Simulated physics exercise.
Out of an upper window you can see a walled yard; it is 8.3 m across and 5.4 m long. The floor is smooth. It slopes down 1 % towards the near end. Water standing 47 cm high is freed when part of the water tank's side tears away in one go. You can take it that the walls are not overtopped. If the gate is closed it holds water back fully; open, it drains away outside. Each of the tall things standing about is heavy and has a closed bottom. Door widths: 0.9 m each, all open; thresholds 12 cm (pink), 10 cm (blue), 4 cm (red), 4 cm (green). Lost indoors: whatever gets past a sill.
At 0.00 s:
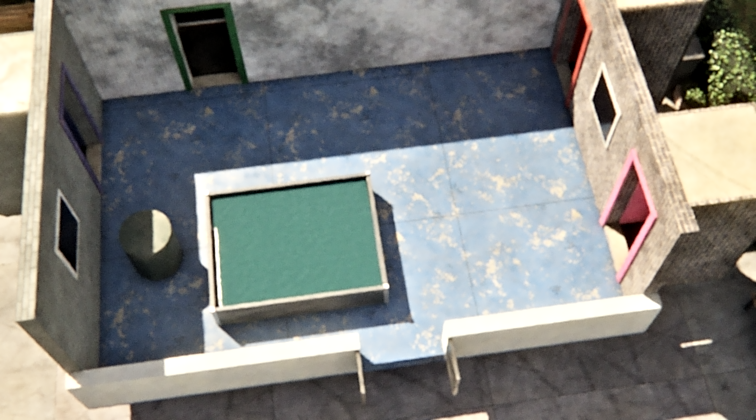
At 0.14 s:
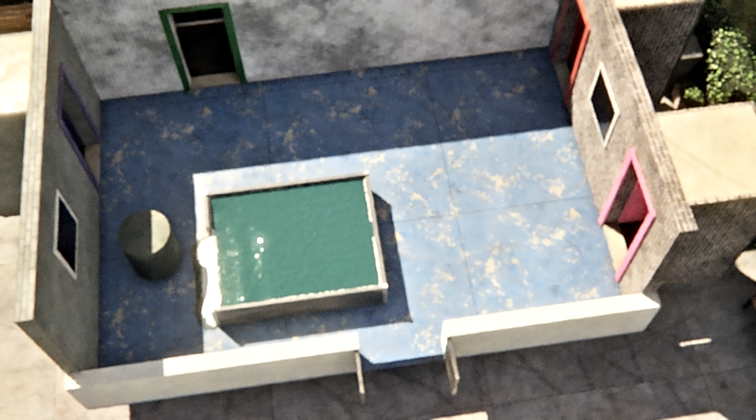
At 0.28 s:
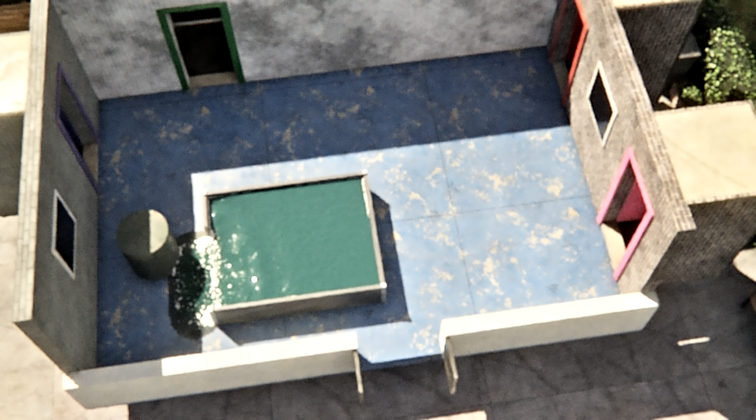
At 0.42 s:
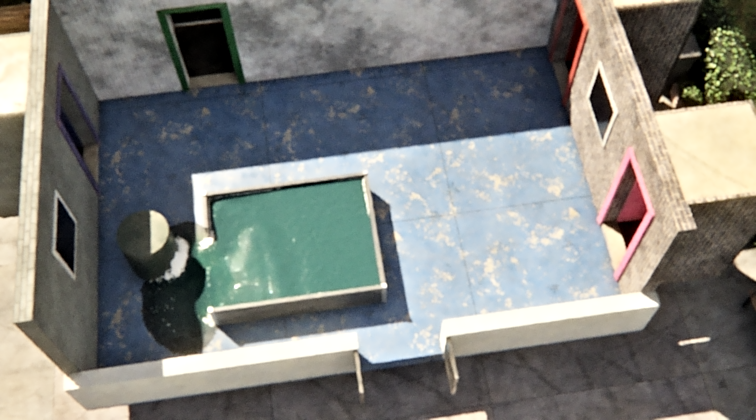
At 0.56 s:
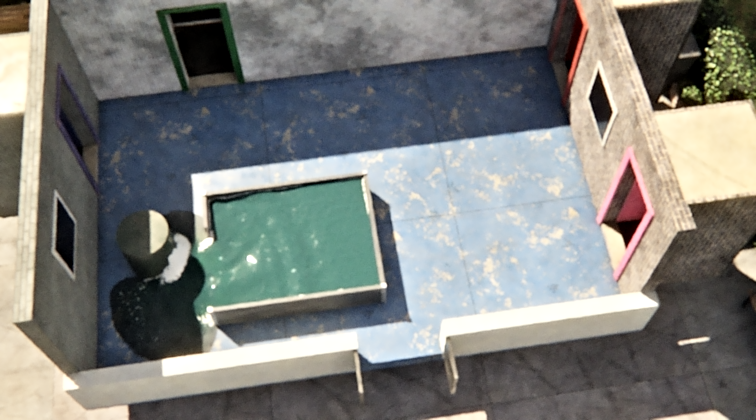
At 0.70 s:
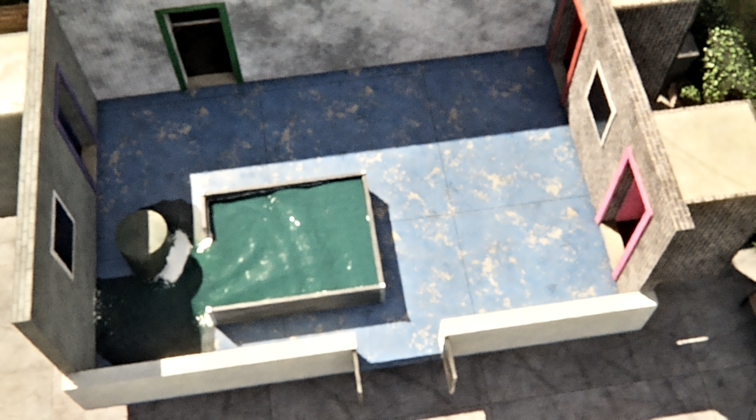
A large rectangular tank of green water stands on the mottled blue floor of a walled yard, seen from high above. A round grey-green drum is to its left, with a green-framed doorway behind, a pink-framed opening at right and a low pale wall in front. The tank's left side gives way and water gushes out, foaming by the drum and spreading darkly into the near left corner.
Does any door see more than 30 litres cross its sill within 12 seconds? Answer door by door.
Taking each door, the pink door does not; the blue door does not; the red door does not; the green door does.
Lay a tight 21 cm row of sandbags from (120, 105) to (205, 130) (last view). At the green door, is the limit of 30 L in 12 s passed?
At green, compared with that limit: Limit not reached.
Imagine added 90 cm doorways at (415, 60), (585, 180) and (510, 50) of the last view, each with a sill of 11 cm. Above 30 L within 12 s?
Door 1: Lower; door 2: Lower; door 3: Lower.
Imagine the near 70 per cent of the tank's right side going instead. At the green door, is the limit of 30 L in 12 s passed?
Against that limit: Green not over.
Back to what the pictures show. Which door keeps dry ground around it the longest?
Result: Red door.
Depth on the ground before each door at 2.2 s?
In cm: Pink 0, blue 5, red 0, green 0.
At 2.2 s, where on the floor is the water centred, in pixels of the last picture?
Around (230, 274) in the last picture.
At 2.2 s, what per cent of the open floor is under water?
Some 25 per cent of the floor is wet.
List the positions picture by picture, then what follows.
In the first picture, the water tank at (294, 241) is whole and still, 47 cm deep.
In the second picture, the front is at (203, 242), 0.8 m from the gap at (216, 277); 0.3 m2 of floor is under water; 47 cm left at the back of the water tank.
In the third picture, the front is at (183, 241), 0.9 m from the gap at (214, 278); 1.0 m2 of floor is under water; 47 cm left at the back of the water tank.
In the fourth picture, the front is at (156, 331), 1.2 m from the gap at (215, 278); 1.6 m2 of floor is under water; 47 cm left at the back of the water tank.
In the fifth picture, water pours out at (215, 278) and has run 1.6 m, to (121, 325); typically 7 cm deep outside, 47 cm at the water tank's back.
In the sixth picture, water pours out at (213, 278) and has run 2.0 m, to (97, 342); typically 6 cm deep outside, 47 cm at the water tank's back.
After 1.4 s water covers 15 % of the floor and is deepest (56 cm) near (96, 387); pink door not reached, blue door not reached, red door not reached, green door not reached.
After 2.2 s water covers 25 % of the floor and is deepest (37 cm) near (96, 387); pink door not reached, blue door 5 cm at the sill, 0 L in, red door not reached, green door not reached.
After 3.5 s water covers 35 % of the floor and is deepest (30 cm) near (96, 387); pink door not reached, blue door 5 cm at the sill, 0 L in, red door not reached, green door 6 cm at the sill, 1 L in.
After 7.0 s water covers 70 % of the floor and is deepest (16 cm) near (96, 387); pink door 9 cm at the sill, 0 L in, blue door 8 cm at the sill, 1 L in, red door not reached, green door 8 cm at the sill, 41 L in.
After 12.0 s water covers 95 % of the floor and is deepest (10 cm) near (132, 382); pink door 7 cm at the sill, 0 L in, blue door 6 cm at the sill, 2 L in, red door 5 cm at the sill, 5 L in, green door 4 cm at the sill, 57 L in.
